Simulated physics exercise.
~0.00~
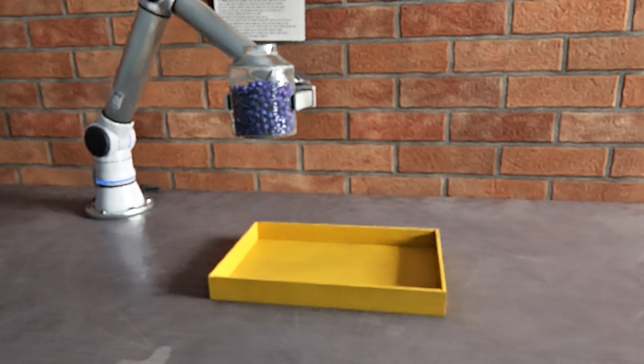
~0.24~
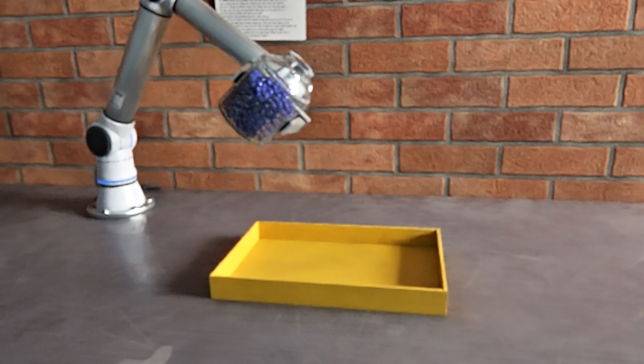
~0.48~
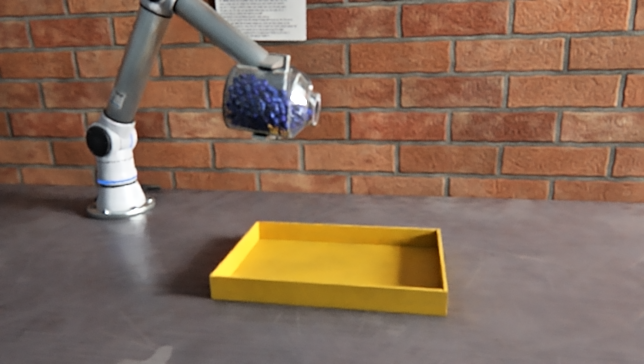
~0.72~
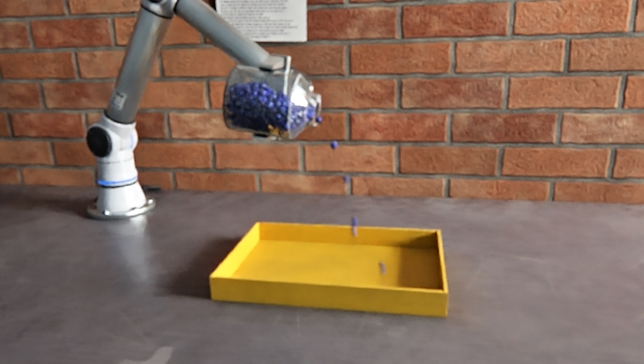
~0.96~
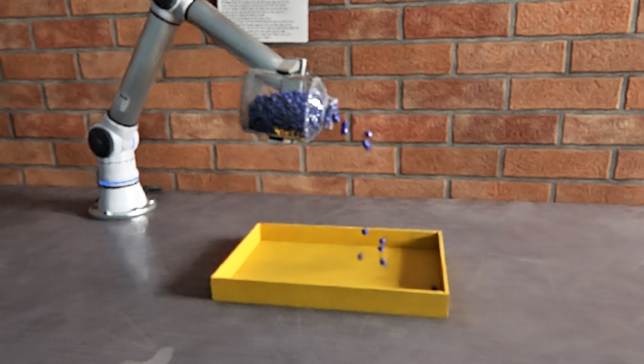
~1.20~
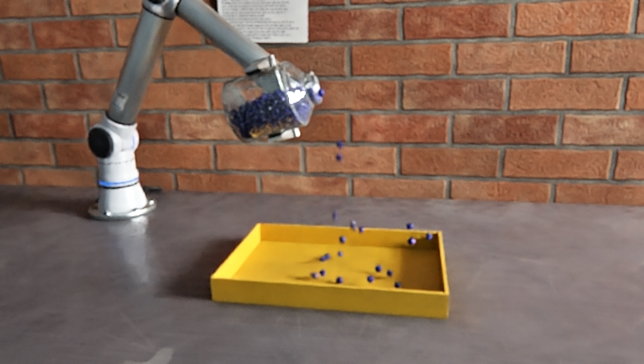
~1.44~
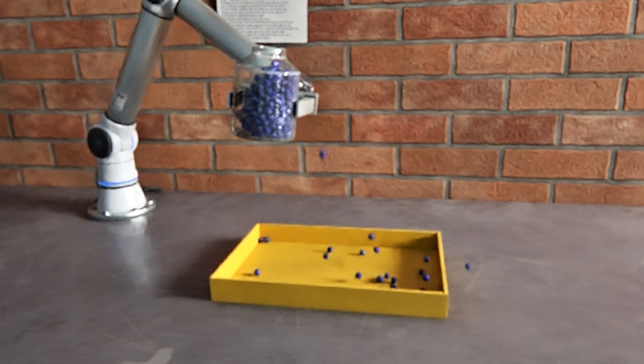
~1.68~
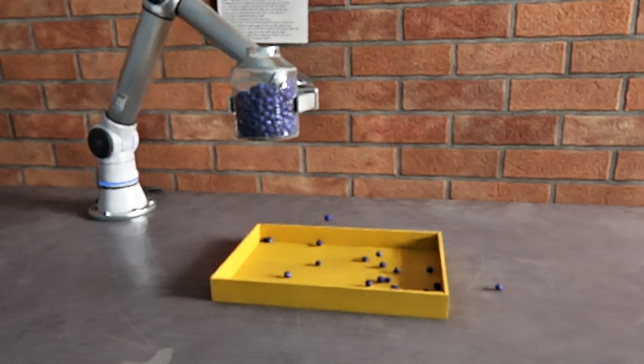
A robot arm tips a jar, spilling some blue beads mostly into a yellow tray, then rights it.
